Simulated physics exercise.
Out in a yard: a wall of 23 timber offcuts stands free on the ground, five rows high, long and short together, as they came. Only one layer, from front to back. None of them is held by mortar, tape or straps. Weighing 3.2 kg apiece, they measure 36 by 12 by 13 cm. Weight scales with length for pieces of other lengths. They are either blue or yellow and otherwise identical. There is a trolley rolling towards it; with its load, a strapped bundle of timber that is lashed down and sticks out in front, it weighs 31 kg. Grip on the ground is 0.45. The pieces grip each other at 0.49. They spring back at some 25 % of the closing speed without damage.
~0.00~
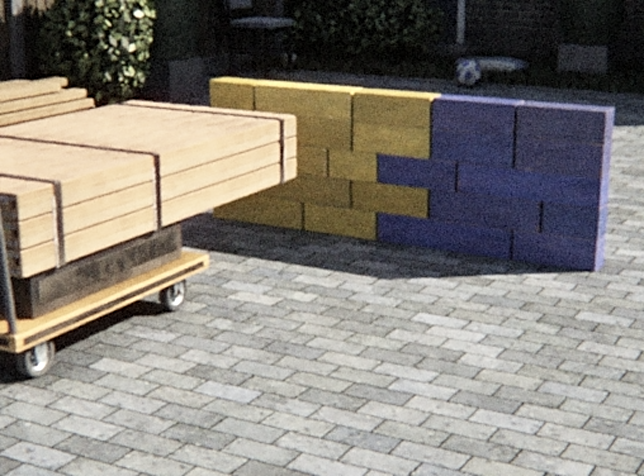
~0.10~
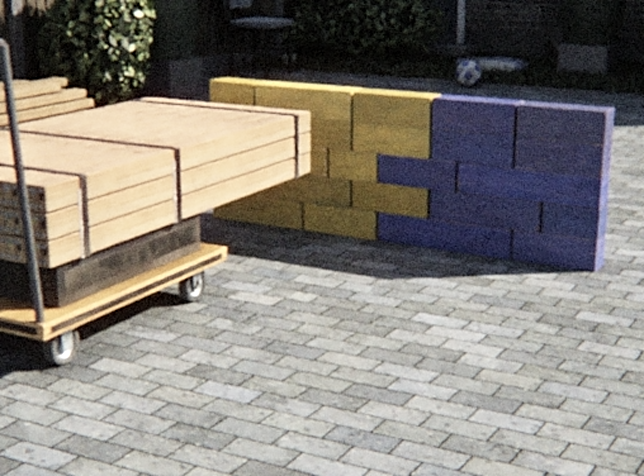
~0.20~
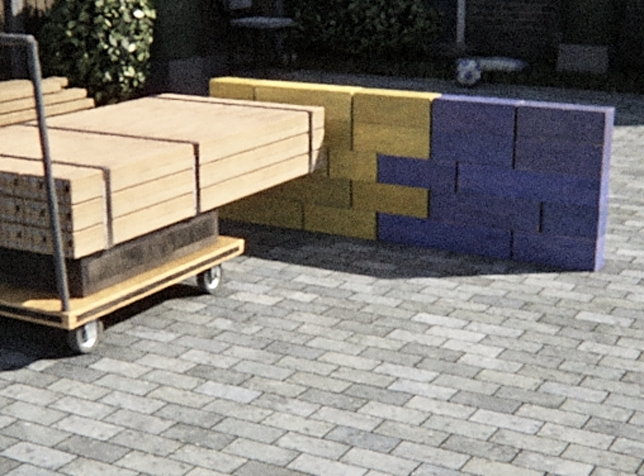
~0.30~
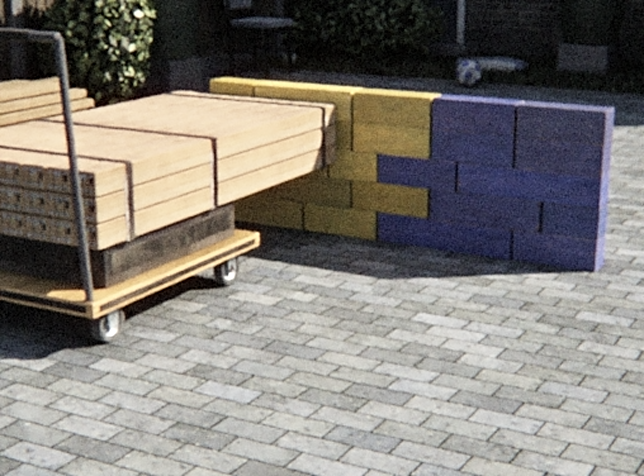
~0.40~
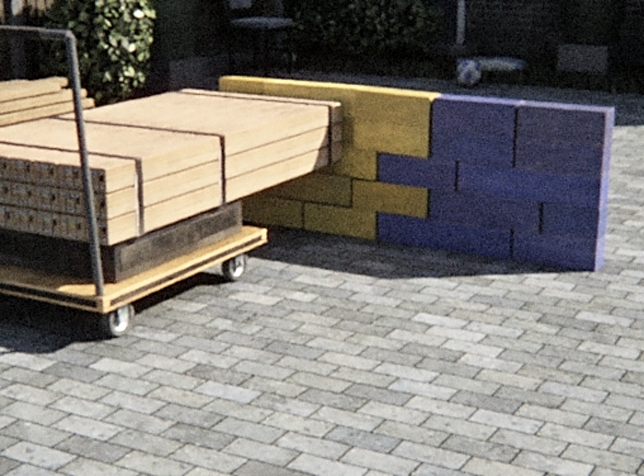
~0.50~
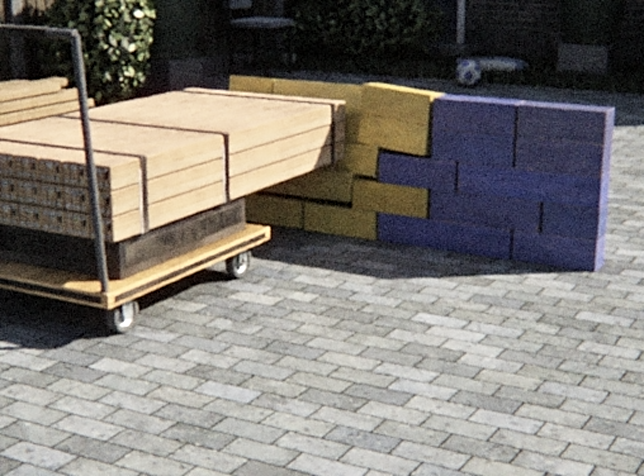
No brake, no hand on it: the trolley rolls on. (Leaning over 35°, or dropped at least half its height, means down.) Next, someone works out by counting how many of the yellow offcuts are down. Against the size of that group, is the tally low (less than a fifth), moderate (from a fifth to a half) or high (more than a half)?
High.
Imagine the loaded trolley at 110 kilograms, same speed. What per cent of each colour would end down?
Result: Yellow 80 and blue 0 in a hundred.
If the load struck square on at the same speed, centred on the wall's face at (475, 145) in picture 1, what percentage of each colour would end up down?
Then yellow ends 20 per cent down and blue 70 per cent.
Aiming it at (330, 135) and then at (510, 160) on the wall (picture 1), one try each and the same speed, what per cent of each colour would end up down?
You'd get yellow at 80 followed by 20, and blue at 30 followed by 60 percent.
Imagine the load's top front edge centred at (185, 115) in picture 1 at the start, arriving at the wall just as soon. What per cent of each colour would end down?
Result - yellow: 80%; blue: 0%.
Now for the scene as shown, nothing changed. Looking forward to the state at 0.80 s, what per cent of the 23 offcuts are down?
40 %.
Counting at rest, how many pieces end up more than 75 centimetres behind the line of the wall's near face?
I'd put it near 0.
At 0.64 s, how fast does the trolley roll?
0.3 m/s, roughly.
After 0.64 s, load 14 cm past the wall's line, still rolling; none of the 13 yellow offcuts down (0 of 23 in all colours); top yellow offcut leaning 30°, 54 mm lower.
After 0.80 s, load 18 cm past the wall's line, still rolling; 9 of the 13 yellow offcuts down (9 of 23 in all colours); top yellow offcut leaning 60°, 23 cm lower.
After 1.08 s, load 26 cm past the wall's line, still rolling; 9 of the 13 yellow offcuts down (9 of 23 in all colours); top yellow offcut on its side.
At rest (1.9 s), load 38 cm past the wall's line, still rolling; 9 of the 13 yellow offcuts down (9 of 23 in all colours); top yellow offcut on its side; top blue offcut unmoved. That is 69 per cent. As the last picture would show them, middles, top yellow offcut near (307, 179), top blue offcut near (565, 122).
